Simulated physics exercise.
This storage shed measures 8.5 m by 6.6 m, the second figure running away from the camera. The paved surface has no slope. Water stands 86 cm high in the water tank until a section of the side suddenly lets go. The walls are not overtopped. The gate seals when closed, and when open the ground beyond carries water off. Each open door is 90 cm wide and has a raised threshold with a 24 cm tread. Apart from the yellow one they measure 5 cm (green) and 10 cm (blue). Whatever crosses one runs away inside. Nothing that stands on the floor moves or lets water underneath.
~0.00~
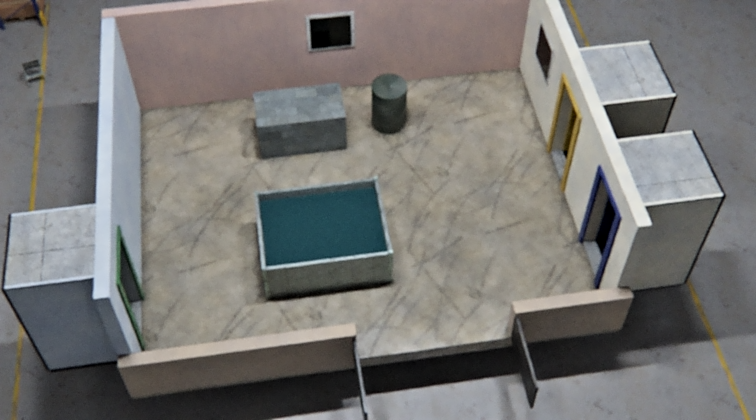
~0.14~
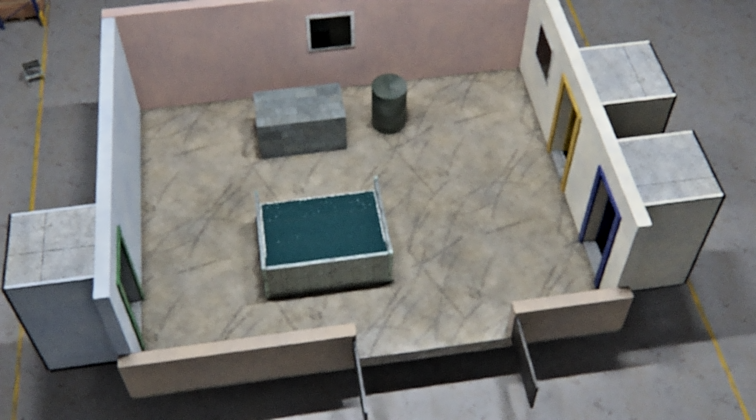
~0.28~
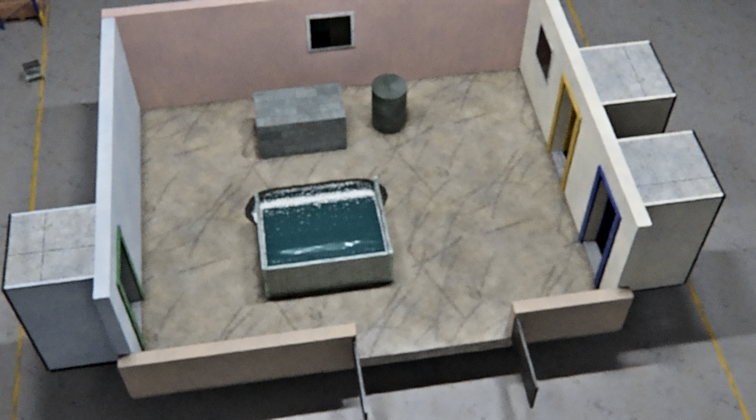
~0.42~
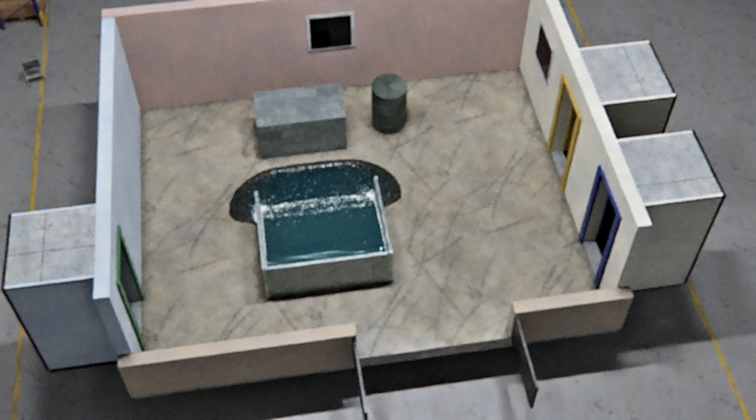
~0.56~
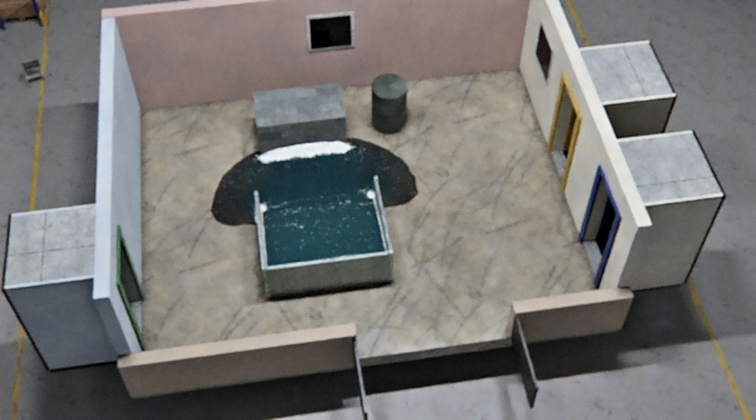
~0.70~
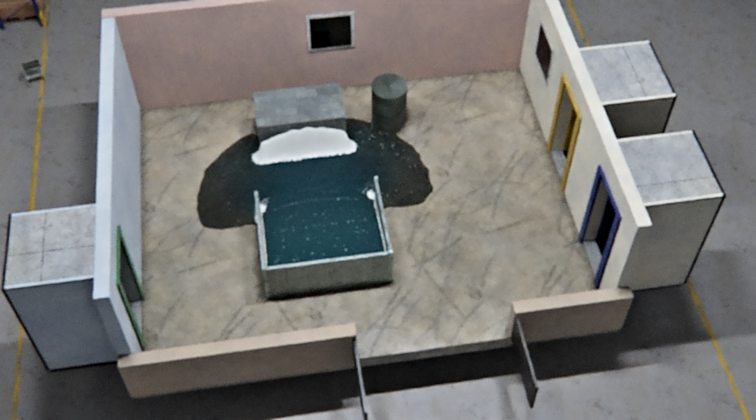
A water tank opens on its far side and water spreads across the floor to a grey block.
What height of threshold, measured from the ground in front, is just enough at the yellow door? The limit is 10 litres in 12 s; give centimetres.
About 14.5 cm.
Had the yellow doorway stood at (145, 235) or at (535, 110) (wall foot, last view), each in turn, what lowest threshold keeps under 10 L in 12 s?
About 12.5 and 18 cm.
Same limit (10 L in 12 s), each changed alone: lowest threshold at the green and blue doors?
About 5.5 cm at green and 6.0 cm at blue.
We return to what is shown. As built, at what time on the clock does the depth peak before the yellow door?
Around 3.4 s.
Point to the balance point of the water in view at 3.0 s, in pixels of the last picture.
Near (317, 168).
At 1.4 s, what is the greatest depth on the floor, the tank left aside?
Roughly 56 cm.
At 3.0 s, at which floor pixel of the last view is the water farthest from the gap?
Near (520, 71).
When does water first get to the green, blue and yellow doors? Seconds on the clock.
Green 3.2 s, blue 3.8 s, yellow 2.6 s.
After 1.4 s water covers 25 % of the floor, deepest (56 cm) near (308, 163); it has not reached the yellow door.
After 3.0 s water covers 55 % of the floor, deepest (29 cm) near (142, 156); 18 cm at the yellow door, 2 litres in over its 10 cm threshold.
After 12.0 s water covers 100 % of the floor, deepest (11 cm) near (521, 324); 5 cm at the yellow door, 43 litres in over its 10 cm threshold.
At the yellow door as built, the water arrived by 2.7 s and peaked near 18 cm at 3.4 s.
Run again over the same 12 s with other heights there, 20 litres in over 12.5 cm, 4 litres over 16.5 cm. The limit of 10 litres is kept from about 14.5 cm up.
